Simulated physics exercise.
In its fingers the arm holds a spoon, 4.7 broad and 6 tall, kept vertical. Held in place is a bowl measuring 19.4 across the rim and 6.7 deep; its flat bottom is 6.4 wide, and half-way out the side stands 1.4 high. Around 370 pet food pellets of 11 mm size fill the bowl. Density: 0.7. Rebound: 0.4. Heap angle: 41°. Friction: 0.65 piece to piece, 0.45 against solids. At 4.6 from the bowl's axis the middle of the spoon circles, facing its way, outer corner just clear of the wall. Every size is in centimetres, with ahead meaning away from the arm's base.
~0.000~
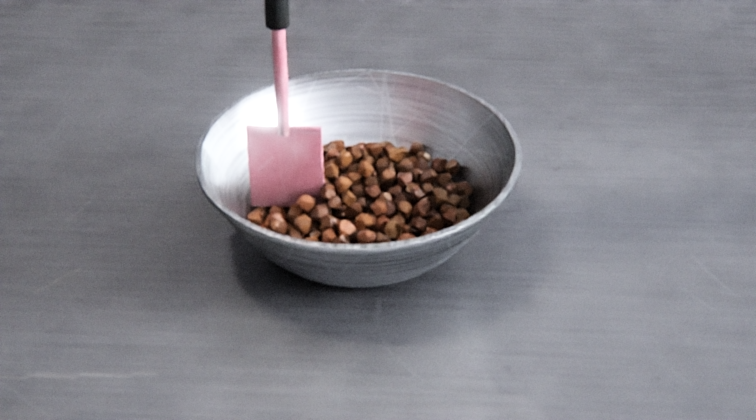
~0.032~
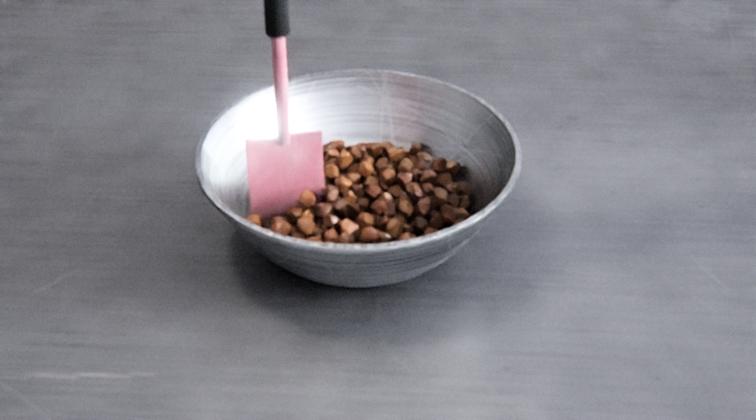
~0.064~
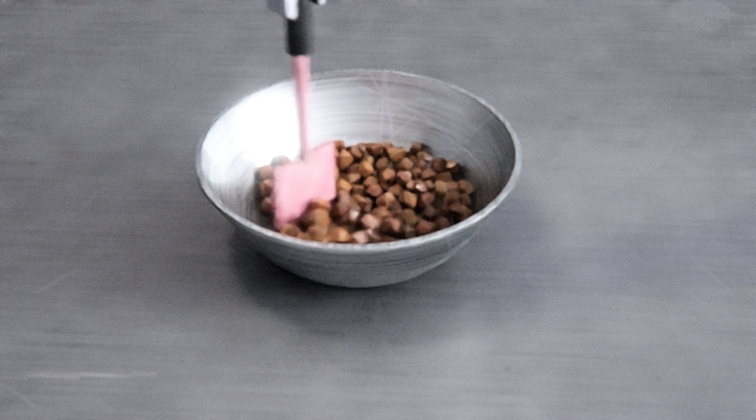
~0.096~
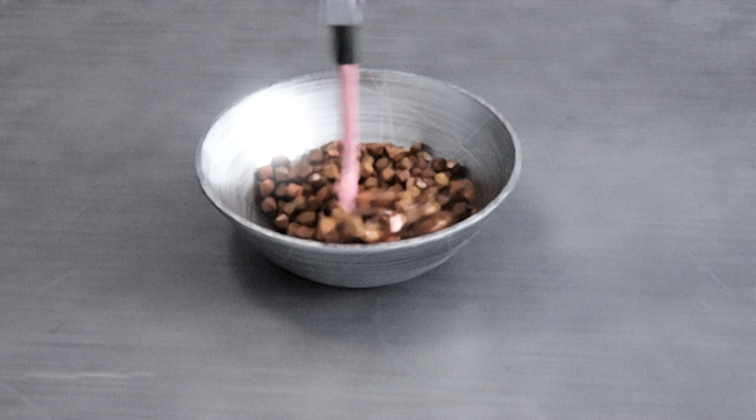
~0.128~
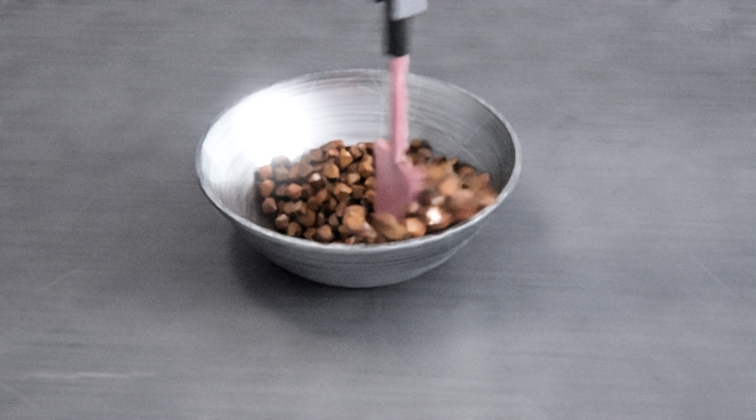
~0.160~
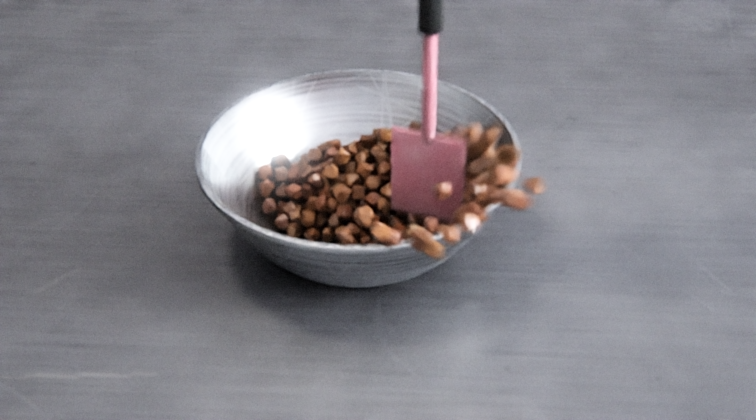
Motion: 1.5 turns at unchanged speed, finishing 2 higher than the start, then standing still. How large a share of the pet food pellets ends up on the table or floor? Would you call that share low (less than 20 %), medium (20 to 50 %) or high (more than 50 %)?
I would call it medium.
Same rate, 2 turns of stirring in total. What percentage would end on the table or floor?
Close to 30 in a hundred.
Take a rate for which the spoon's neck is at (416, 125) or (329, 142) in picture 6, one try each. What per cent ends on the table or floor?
So, roughly 25 percent the first time and 5 percent the second.
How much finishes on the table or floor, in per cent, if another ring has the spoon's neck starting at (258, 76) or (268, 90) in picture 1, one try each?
Roughly 0 and 5 per cent.
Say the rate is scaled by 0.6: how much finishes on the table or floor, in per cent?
Close to 10 in a hundred.
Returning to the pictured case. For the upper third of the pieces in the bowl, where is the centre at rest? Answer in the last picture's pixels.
It is centred around (346, 199).
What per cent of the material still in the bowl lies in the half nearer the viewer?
Around 50 per cent of what the bowl keeps.
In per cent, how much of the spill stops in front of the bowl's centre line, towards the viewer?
Close to 50 percent, I reckon.
After 0.28 s, 303° round, highest piece 11 above the table; 305 in the bowl, 15 on the table or floor, 51 in flight or on the tool.
After 0.41 s, 86° round, highest piece 11 above the table; 260 in the bowl, 72 on the table or floor, 39 in flight or on the tool.
After 0.67 s, 180° round, highest piece 5 above the table; 252 in the bowl, 119 on the table or floor.
After 1.37 s, 180° round, highest piece 5 above the table; 252 in the bowl, 119 on the table or floor.
At rest, 252 in the bowl, 119 on the table or floor. That is 32 % on the table or floor.
